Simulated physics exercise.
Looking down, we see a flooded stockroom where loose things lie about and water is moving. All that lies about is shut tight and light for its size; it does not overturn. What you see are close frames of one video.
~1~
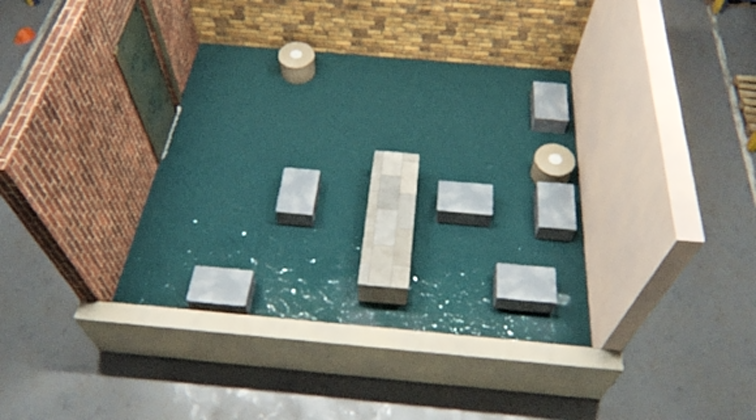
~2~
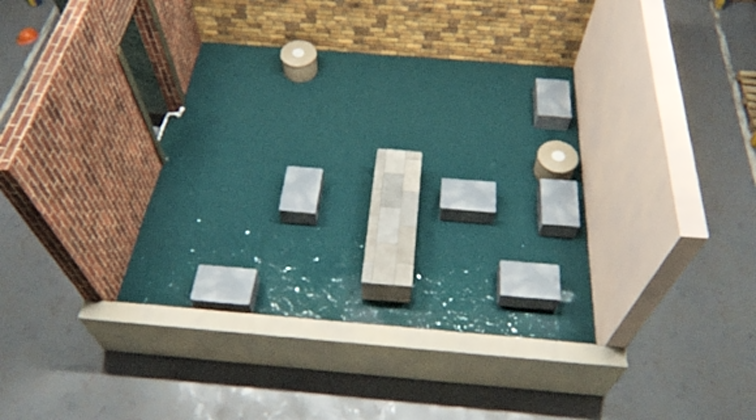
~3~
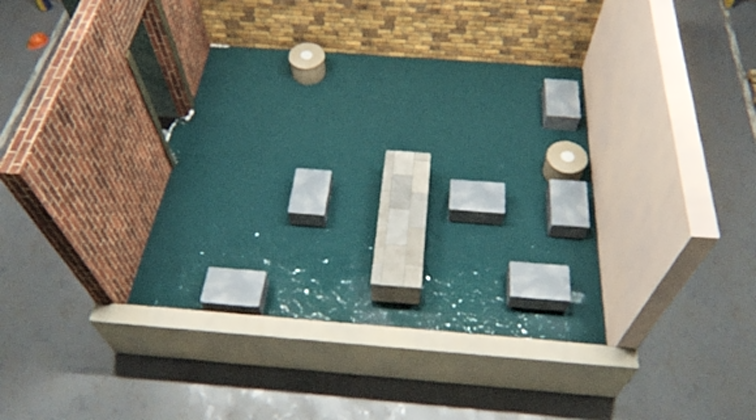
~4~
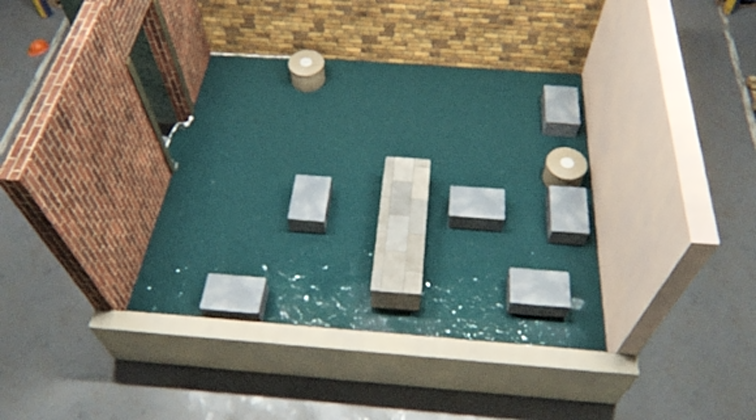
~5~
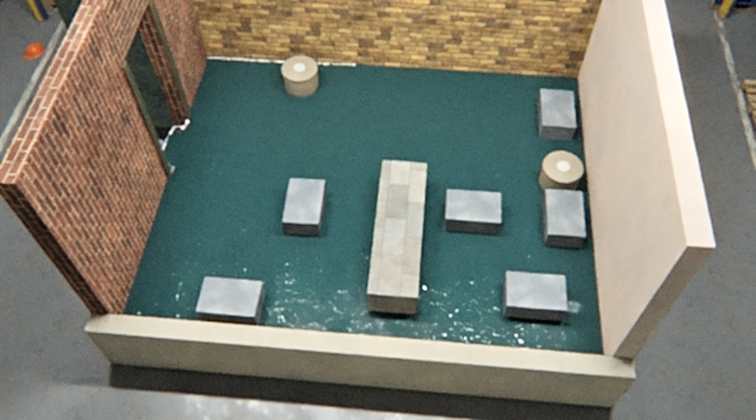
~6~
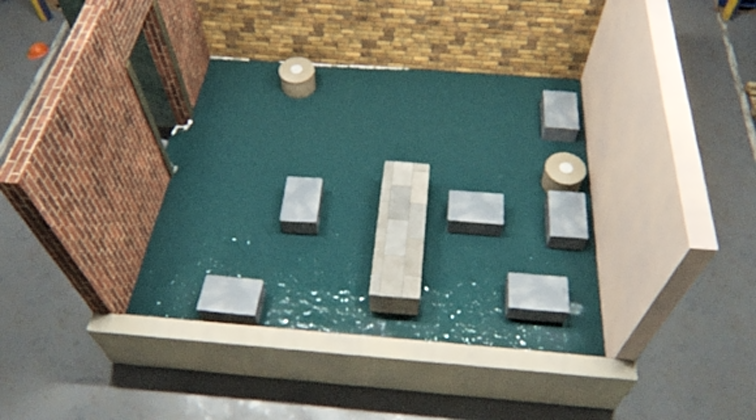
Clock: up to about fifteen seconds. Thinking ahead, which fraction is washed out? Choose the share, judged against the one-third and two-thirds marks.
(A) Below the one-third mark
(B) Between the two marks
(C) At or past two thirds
Option A: Below the one-third mark.
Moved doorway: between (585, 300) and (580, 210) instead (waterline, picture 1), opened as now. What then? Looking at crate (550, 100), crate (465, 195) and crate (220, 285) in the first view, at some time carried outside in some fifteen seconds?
In that order: Through, gone, stays.
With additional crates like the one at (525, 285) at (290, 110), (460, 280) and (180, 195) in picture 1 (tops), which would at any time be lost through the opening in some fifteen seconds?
Taking them in turn: Flushed away, held back and flushed away.
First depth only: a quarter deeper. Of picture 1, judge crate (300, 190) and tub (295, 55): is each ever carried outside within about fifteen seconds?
As listed: Yes, gone.
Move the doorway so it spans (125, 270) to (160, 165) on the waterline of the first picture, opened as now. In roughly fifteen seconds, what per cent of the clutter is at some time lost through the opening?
Estimate: Close to 40 %.
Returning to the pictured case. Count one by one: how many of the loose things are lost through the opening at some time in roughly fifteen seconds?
That works out to 2.
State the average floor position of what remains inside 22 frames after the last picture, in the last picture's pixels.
Around (403, 200).
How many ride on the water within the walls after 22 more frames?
I count 8.
A moment on, 0 of 8 are out; 8 afloat.
Next, 0 of 8 are out; 8 afloat.
Later, 0 of 8 are out; 8 afloat.
In the end, 2 of 8 are out; 6 afloat.
